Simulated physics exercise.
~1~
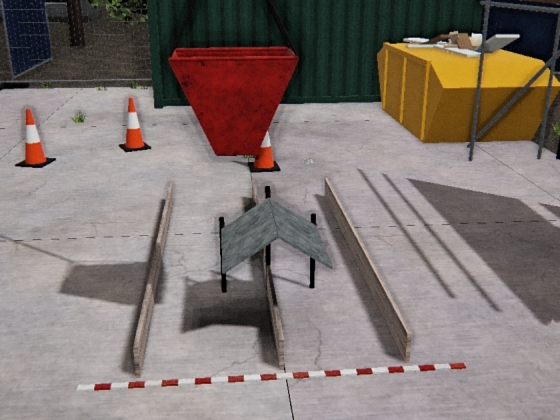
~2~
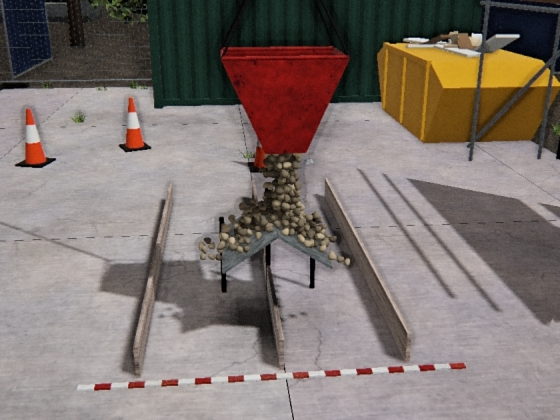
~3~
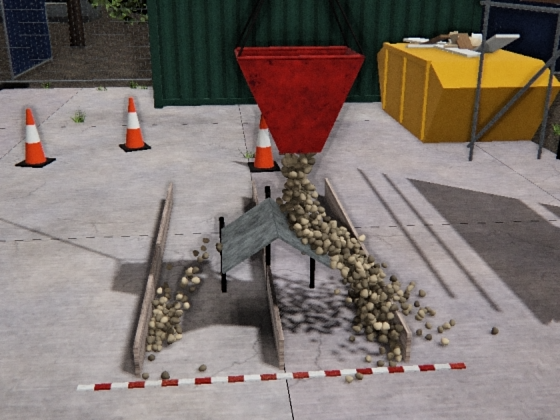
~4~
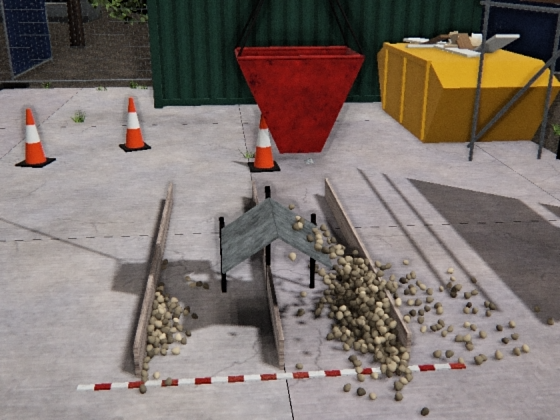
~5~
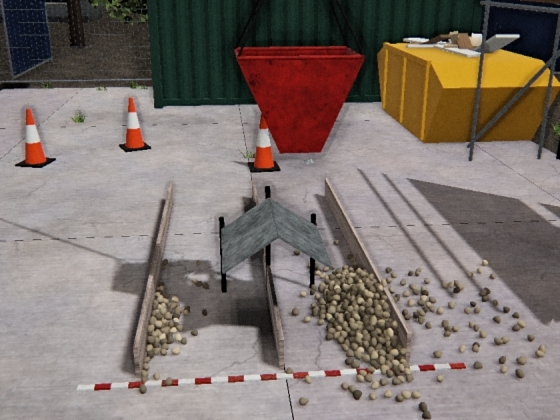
A red skip moved right and dropped round stones from its bottom onto a peaked steel plate, and they slid down both sides between the boards, leaving a small pile on the left, a much bigger one on the right, and some scattered beyond.
